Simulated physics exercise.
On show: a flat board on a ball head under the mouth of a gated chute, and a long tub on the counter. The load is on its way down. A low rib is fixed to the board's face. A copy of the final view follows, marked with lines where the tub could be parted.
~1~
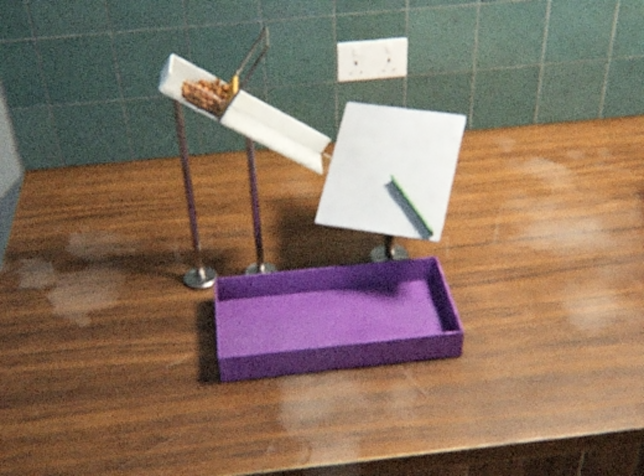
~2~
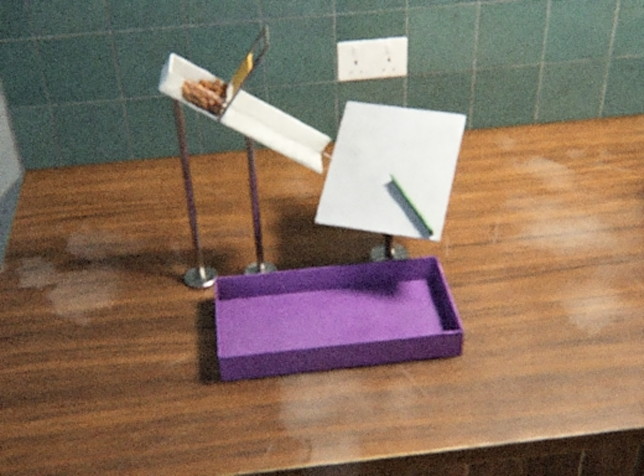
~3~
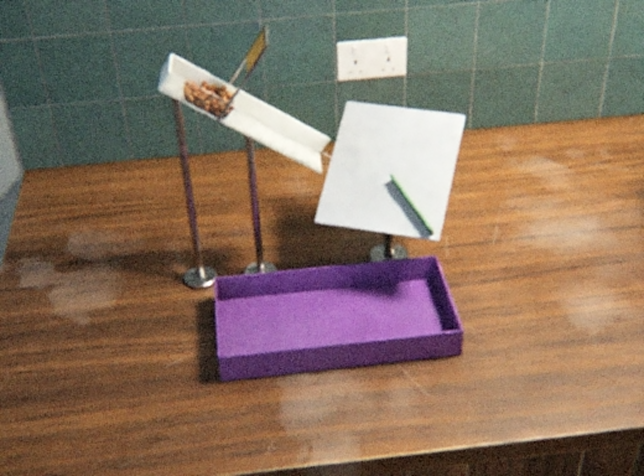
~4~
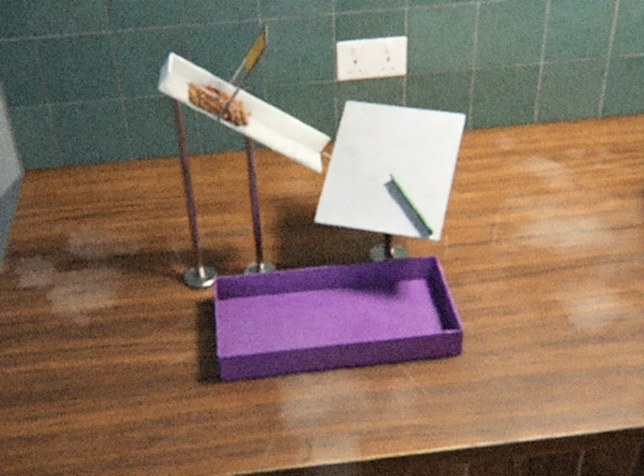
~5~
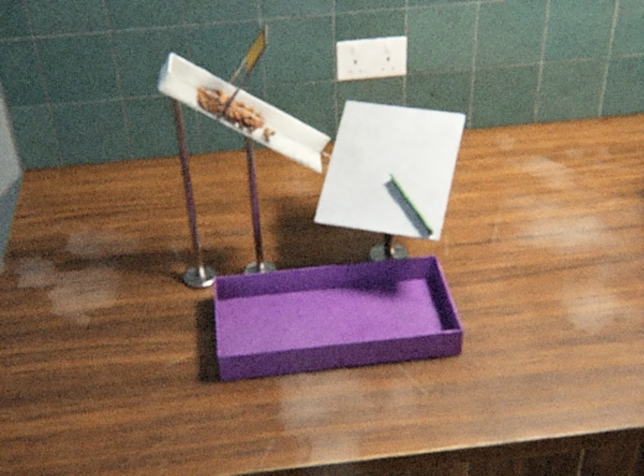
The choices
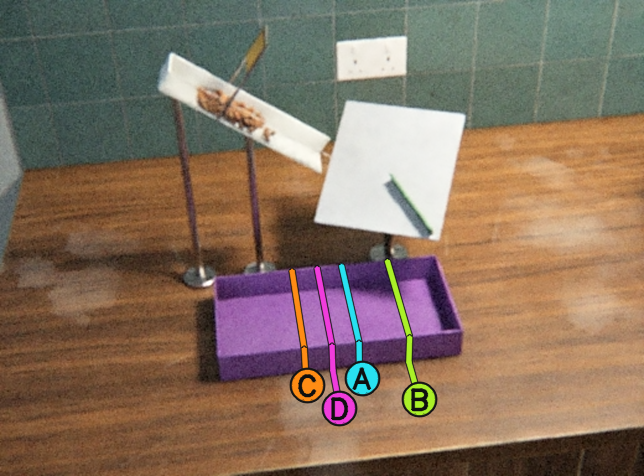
We see small brown pieces behind a gate in a sloping white chute, beside a tilted white board and above an empty purple tub; the gate lifts, and the pieces slide down to the right, spreading partway along the chute.
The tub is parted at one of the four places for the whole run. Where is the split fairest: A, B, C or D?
Choose B.
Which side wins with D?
More lands on the right.
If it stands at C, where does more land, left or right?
Right.
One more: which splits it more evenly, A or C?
That is line A.
On the marked copy, line A crosses the front rim at (358, 341); line B crosses the front rim at (409, 336); line C crosses the front rim at (304, 347); line D crosses the front rim at (331, 344).
If A is chosen, of what is caught, a small part on the left of the divider, most on the right.
If B is chosen, of what is caught, about half on the left of the divider, about half on the right.
If C is chosen, of what is caught, none on the left of the divider, all on the right.
If D is chosen, of what is caught, a stray few on the left of the divider, nearly all on the right.
